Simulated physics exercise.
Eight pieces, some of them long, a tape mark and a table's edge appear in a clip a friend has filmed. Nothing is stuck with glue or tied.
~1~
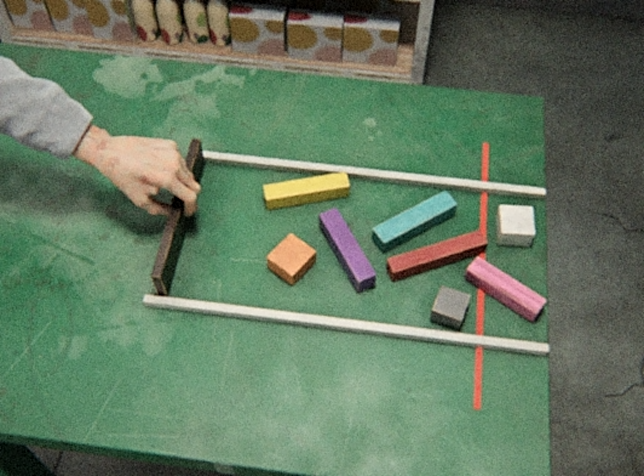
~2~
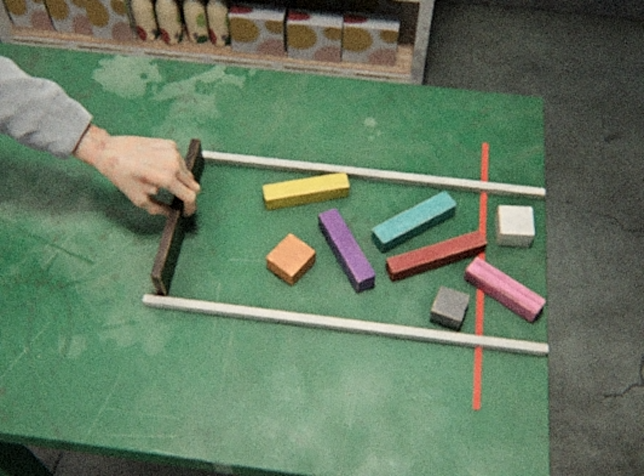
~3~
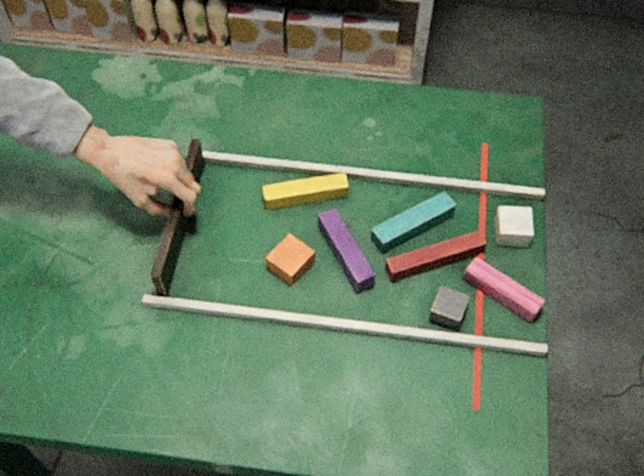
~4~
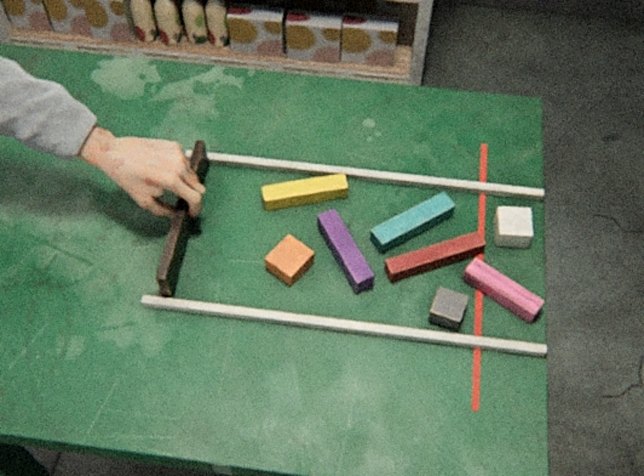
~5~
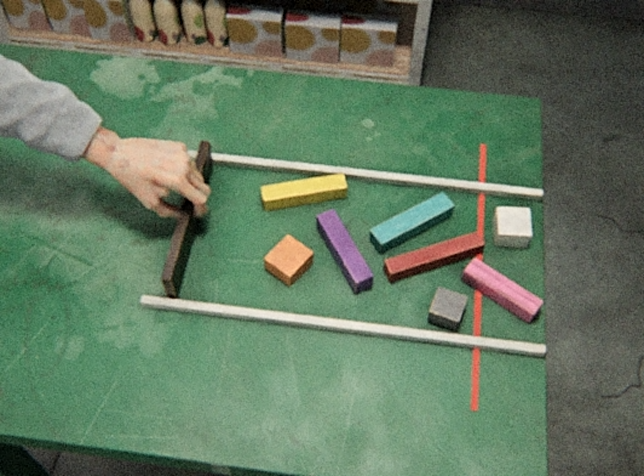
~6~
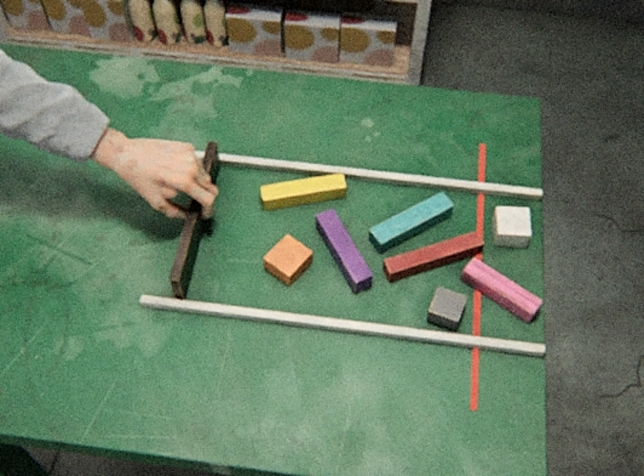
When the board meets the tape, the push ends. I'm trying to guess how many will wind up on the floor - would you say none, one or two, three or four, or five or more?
I would say three or four.
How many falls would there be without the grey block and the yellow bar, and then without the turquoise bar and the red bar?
Try 1: 3; try 2: 1.
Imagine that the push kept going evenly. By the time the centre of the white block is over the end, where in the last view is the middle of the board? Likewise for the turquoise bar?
Roughly (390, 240); roughly (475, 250).
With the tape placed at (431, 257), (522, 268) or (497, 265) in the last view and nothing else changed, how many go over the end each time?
Counts per try, in order: 1 / 6 / 4.
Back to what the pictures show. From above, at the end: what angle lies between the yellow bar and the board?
It works out to near 60°.
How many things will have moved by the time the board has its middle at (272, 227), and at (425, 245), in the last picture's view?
Answer - first 2, then 8.
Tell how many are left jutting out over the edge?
Overhanging ones - 2.
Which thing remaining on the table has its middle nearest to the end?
Going by centres, it is the yellow bar.
Early on, none off yet; white block at rest near (511, 227); pink stick at rest near (501, 290); grey block at rest near (447, 309).
A while later, none off yet; white block travelled a little near (526, 222); pink stick at rest near (501, 290); grey block at rest near (447, 309).
Further along, one off so far; white block in the air near (533, 329); pink stick travelled a little near (526, 289); grey block travelled about its own width near (466, 315).
Finally, the number that fall off is three or four; lost, turquoise bar, red bar, pink stick and white block.
